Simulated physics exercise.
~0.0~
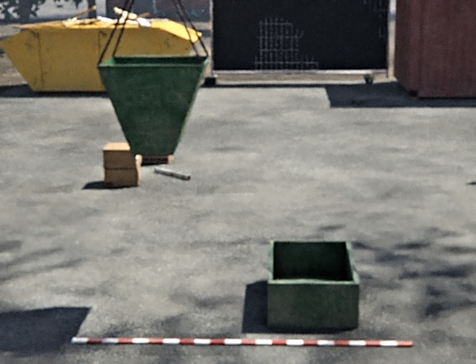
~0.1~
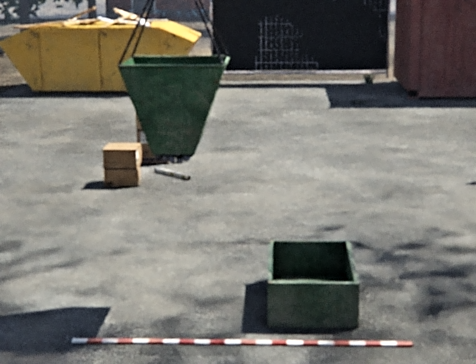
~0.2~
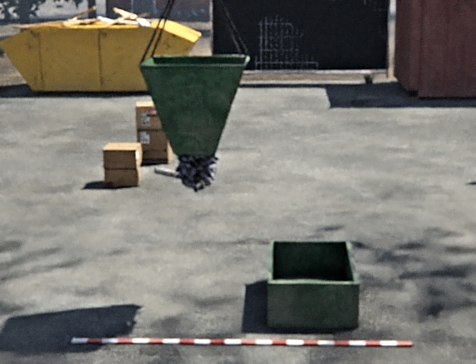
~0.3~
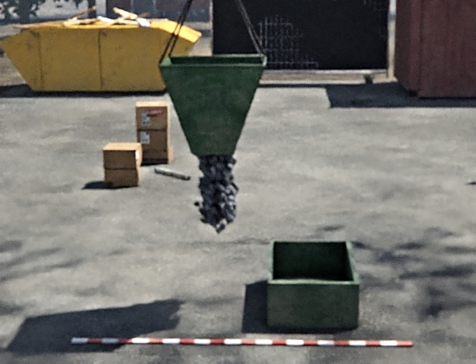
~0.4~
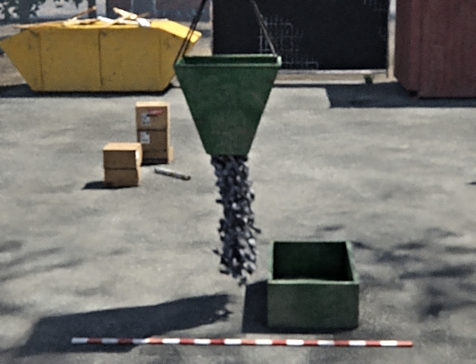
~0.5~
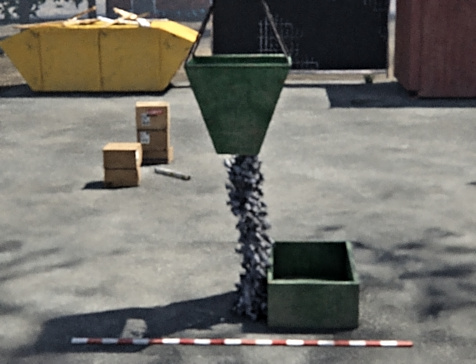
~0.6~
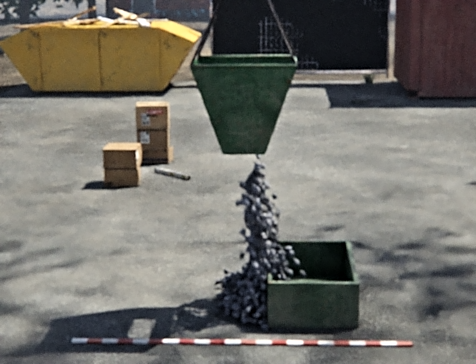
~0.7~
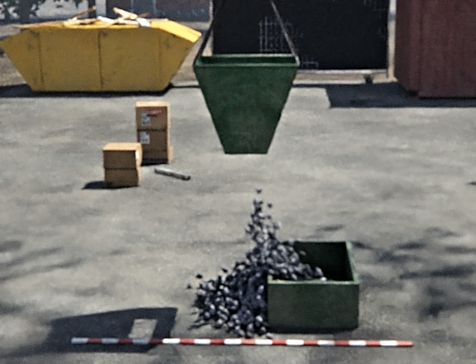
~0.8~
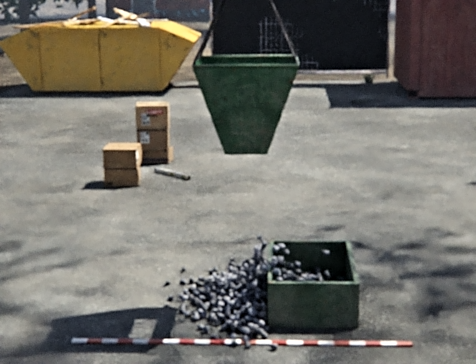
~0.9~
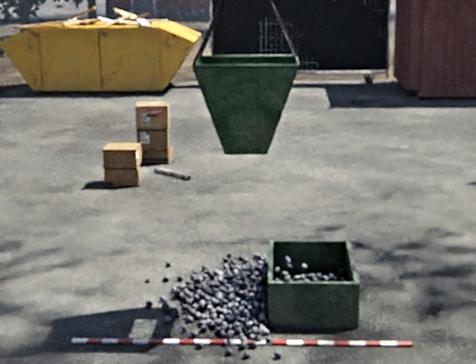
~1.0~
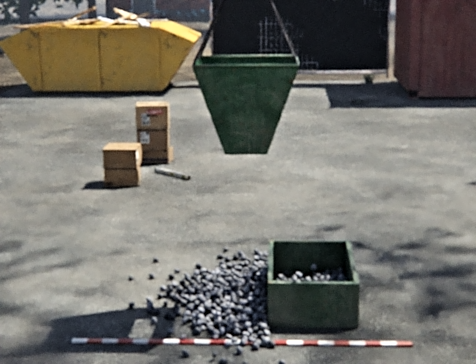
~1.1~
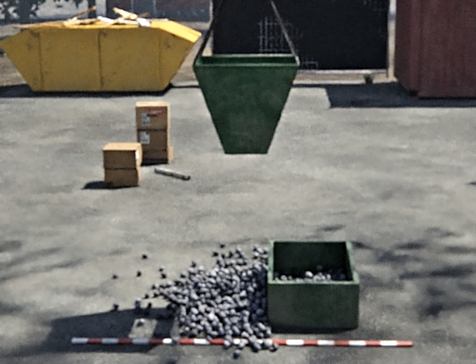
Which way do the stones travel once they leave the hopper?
The stones move down, pouring from the bottom of the hopper towards the ground and the green bin.
